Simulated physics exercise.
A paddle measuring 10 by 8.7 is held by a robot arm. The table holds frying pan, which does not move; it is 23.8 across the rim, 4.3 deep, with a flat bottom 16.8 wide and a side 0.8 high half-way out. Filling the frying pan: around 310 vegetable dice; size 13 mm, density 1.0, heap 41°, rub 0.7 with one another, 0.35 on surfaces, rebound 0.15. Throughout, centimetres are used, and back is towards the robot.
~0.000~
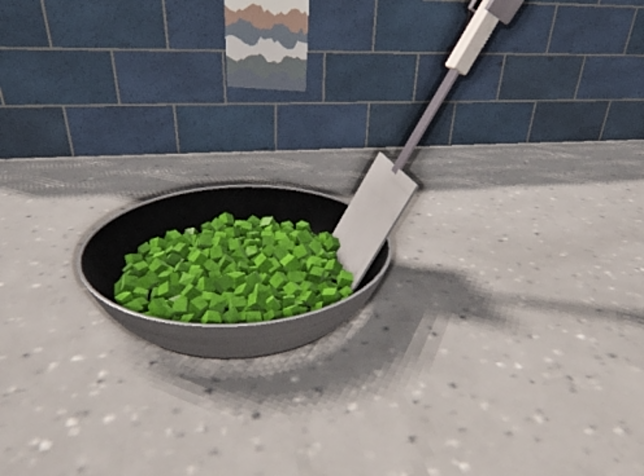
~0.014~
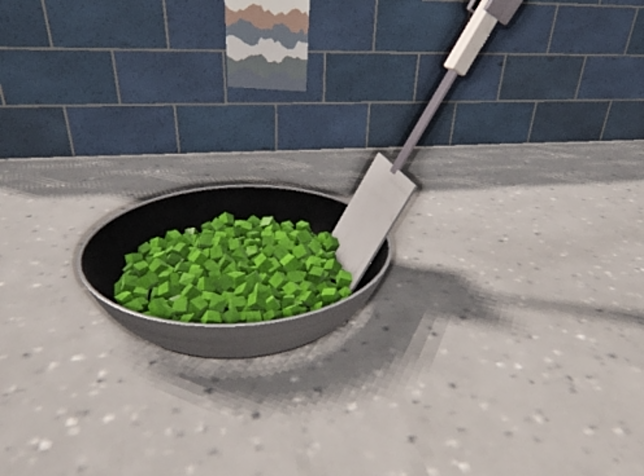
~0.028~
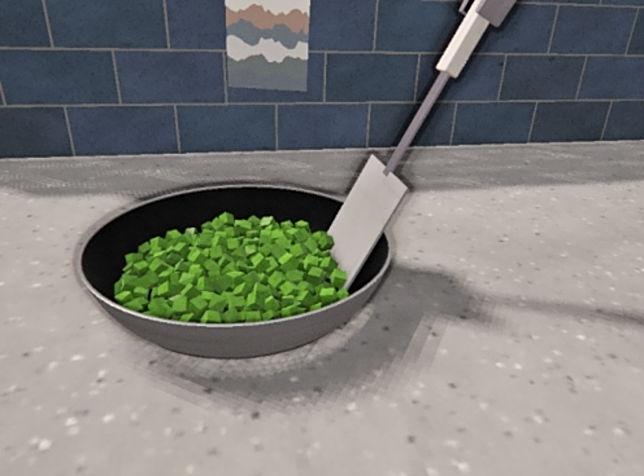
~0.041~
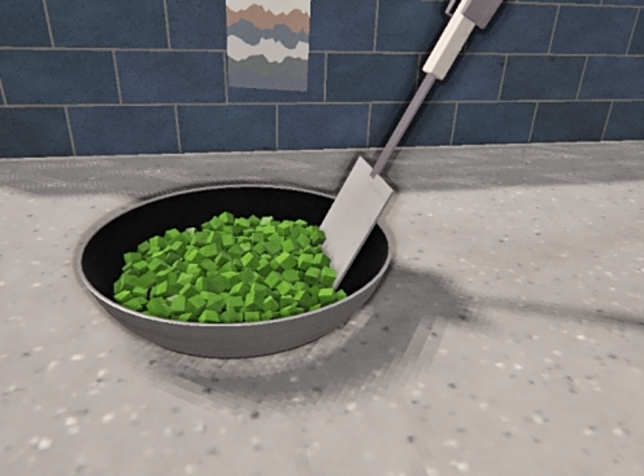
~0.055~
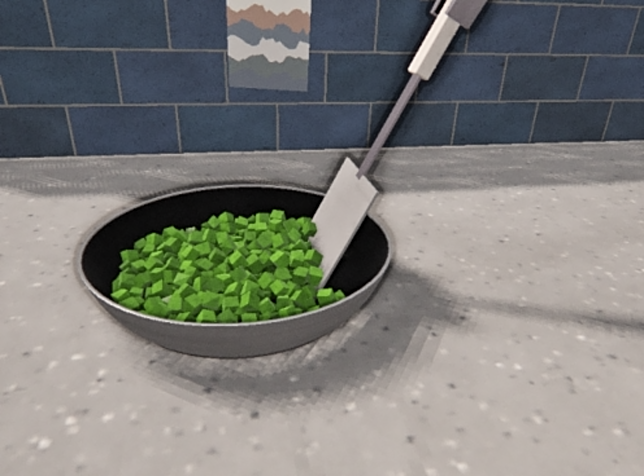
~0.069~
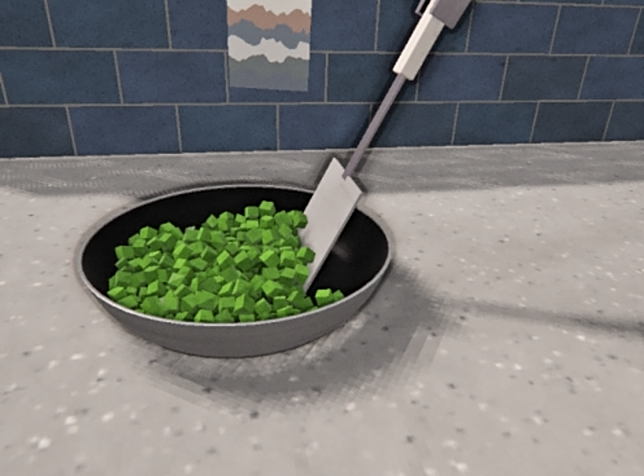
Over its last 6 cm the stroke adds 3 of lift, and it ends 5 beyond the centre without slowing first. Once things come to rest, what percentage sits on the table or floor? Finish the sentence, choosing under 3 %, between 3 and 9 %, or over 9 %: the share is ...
The share is over 9 %.
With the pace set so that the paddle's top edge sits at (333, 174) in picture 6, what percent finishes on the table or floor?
Share: Roughly 25 %.
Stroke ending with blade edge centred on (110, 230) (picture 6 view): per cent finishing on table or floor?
I'd put it near 50 per cent.
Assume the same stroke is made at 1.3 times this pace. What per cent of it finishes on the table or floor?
Roughly 25 percent ends on the table or floor.
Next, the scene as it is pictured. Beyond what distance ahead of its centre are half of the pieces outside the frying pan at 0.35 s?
Roughly 16 centimetres ahead.
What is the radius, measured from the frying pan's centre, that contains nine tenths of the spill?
Around 25 centimetres from the centre.
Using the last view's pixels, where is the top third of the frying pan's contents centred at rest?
The middle lies somewhere around (135, 254).
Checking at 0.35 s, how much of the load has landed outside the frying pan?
Estimate: About 15 percent.
After 0.10 s, sloping 63°, highest piece 6 above the table; 311 in the frying pan.
After 0.14 s, sloping 63°, highest piece 7 above the table; 311 in the frying pan.
After 0.35 s, sloping 63°, highest piece 7 above the table; 258 in the frying pan, 45 on the table or floor, 8 on the blade or in flight.
After 1.40 s, sloping 63°, highest piece 6 above the table; 256 in the frying pan, 55 on the table or floor.
In the end, 256 in the frying pan, 55 on the table or floor. That is 18 % on the table or floor.
